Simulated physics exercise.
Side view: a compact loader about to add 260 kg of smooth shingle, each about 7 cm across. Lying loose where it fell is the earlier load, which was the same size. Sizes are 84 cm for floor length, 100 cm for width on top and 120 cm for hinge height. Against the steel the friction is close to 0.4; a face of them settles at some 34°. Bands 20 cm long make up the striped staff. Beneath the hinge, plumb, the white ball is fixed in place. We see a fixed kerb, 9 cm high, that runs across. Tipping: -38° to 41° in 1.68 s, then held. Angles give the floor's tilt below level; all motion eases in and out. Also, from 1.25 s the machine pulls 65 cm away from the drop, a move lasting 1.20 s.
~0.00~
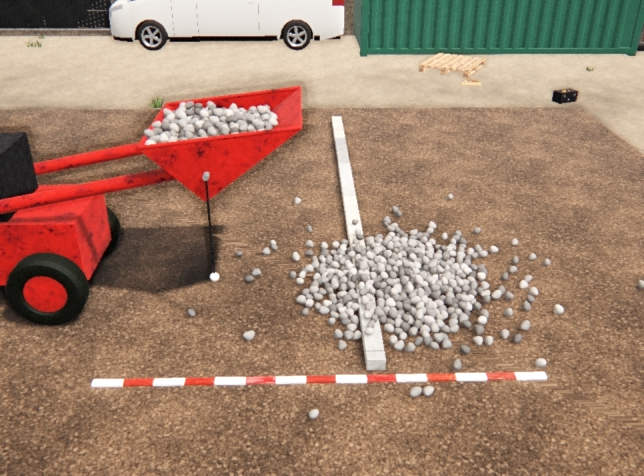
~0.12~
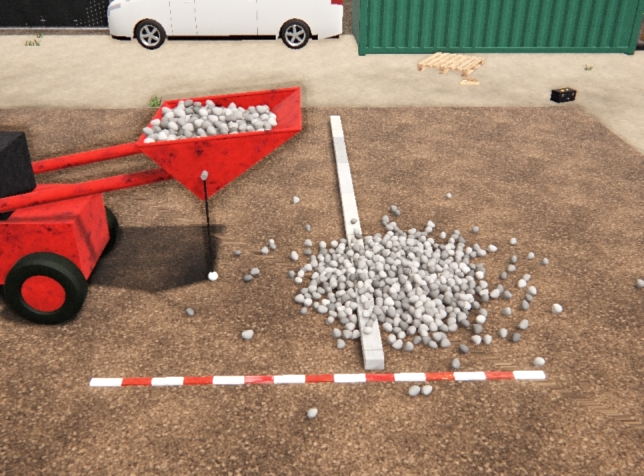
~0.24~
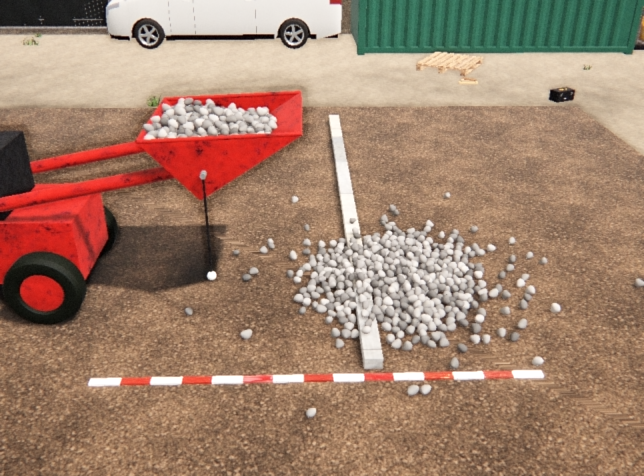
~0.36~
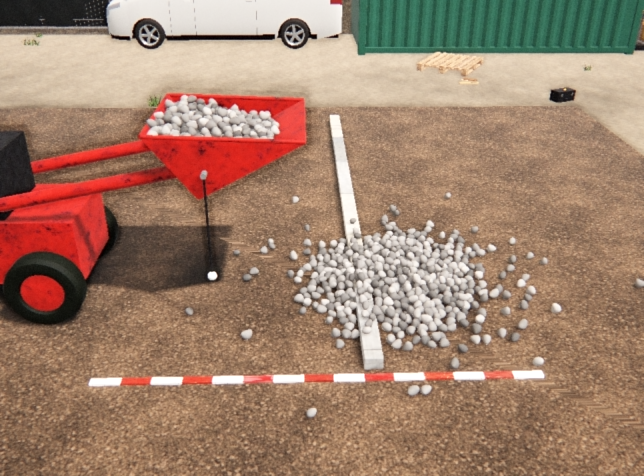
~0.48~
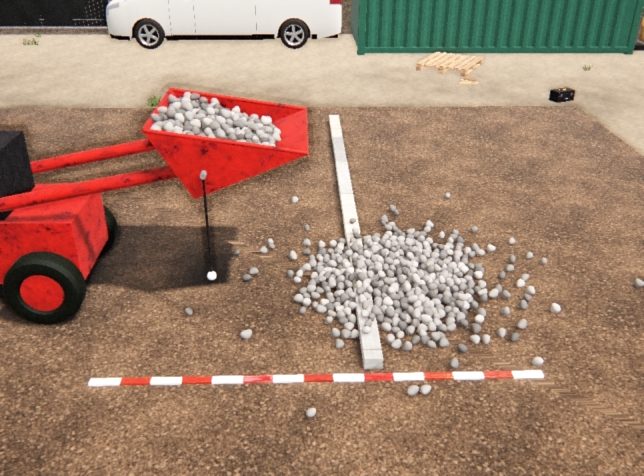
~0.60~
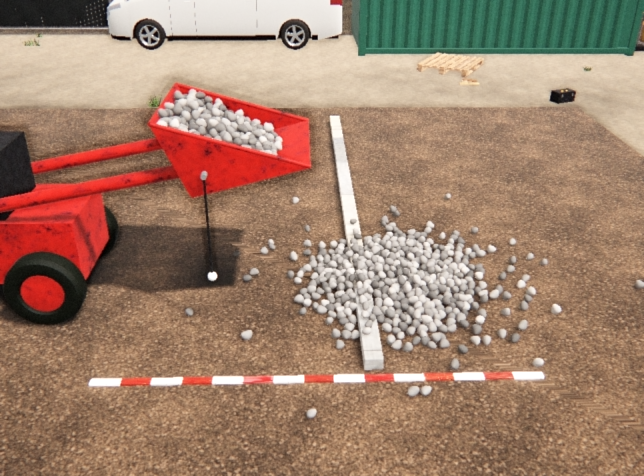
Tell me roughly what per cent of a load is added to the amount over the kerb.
Roughly 1 per cent of a load is added.
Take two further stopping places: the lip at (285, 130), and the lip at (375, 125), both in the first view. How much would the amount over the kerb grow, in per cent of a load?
0 %, then 50 %.
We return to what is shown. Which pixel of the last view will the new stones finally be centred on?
Middle: Approx. (303, 277) px.
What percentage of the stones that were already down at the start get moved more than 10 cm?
Roughly 0 per cent of them.
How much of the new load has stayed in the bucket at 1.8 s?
Around 10 per cent of the load is still inside.
After 1.3 s the floor is at 29°; in per cent of one load, 97 in the bucket, 31 on this side of the kerb, 73 over the kerb; the foremost stones are at (543, 272).
After 1.8 s the floor is at 41°; in per cent of one load, 10 in the bucket, 118 on this side of the kerb, 73 over the kerb; the foremost stones are at (543, 272).
After 2.9 s the floor is at 41°; in per cent of one load, 0 in the bucket, 126 on this side of the kerb, 74 over the kerb; the foremost stones are at (543, 272).
After 5.3 s the floor is at 41°; in per cent of one load, 0 in the bucket, 126 on this side of the kerb, 74 over the kerb; the foremost stones are at (543, 272). Net gain over the kerb, 1.
